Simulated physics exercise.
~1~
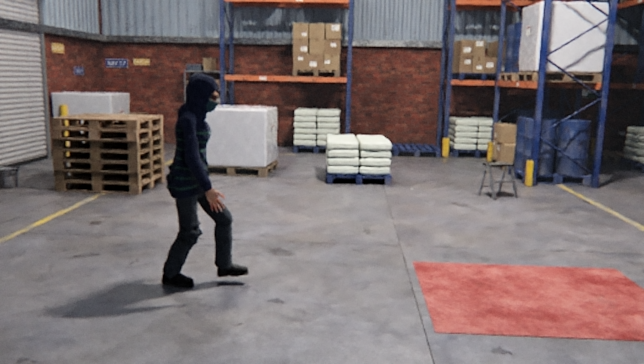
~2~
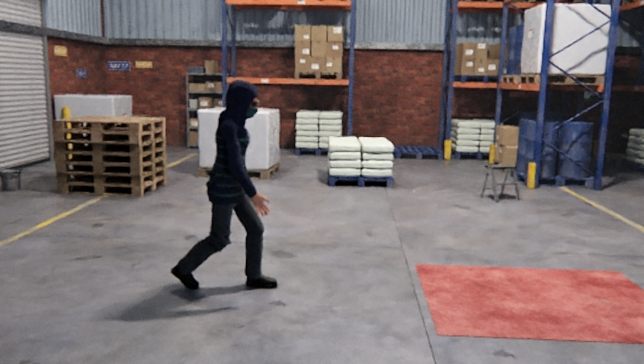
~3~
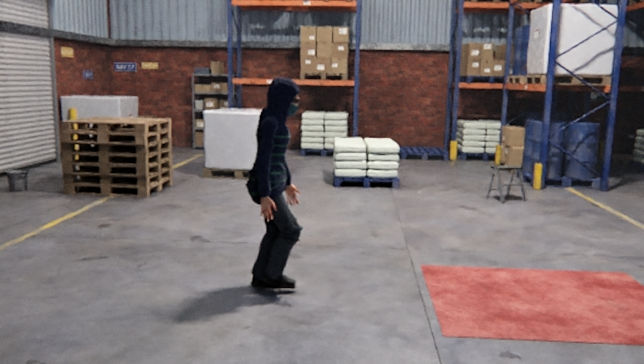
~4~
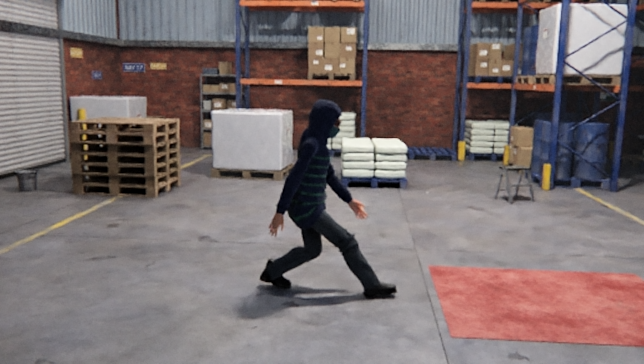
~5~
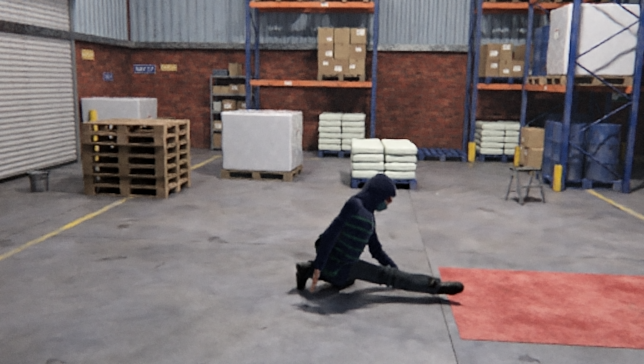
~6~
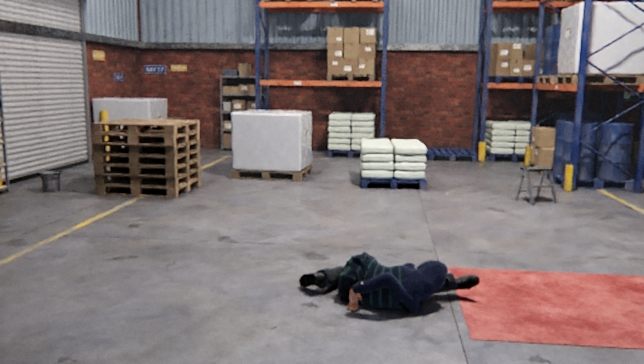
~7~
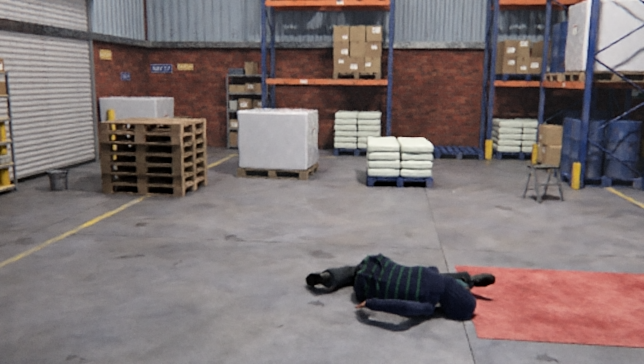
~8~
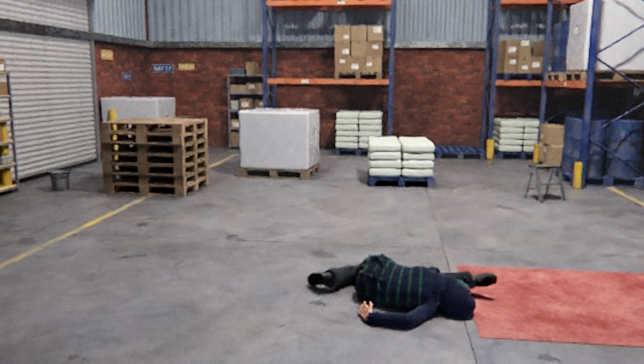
Hooded person walking right through a warehouse, sliding down with legs split, then slumping forward to lie by a red mat.
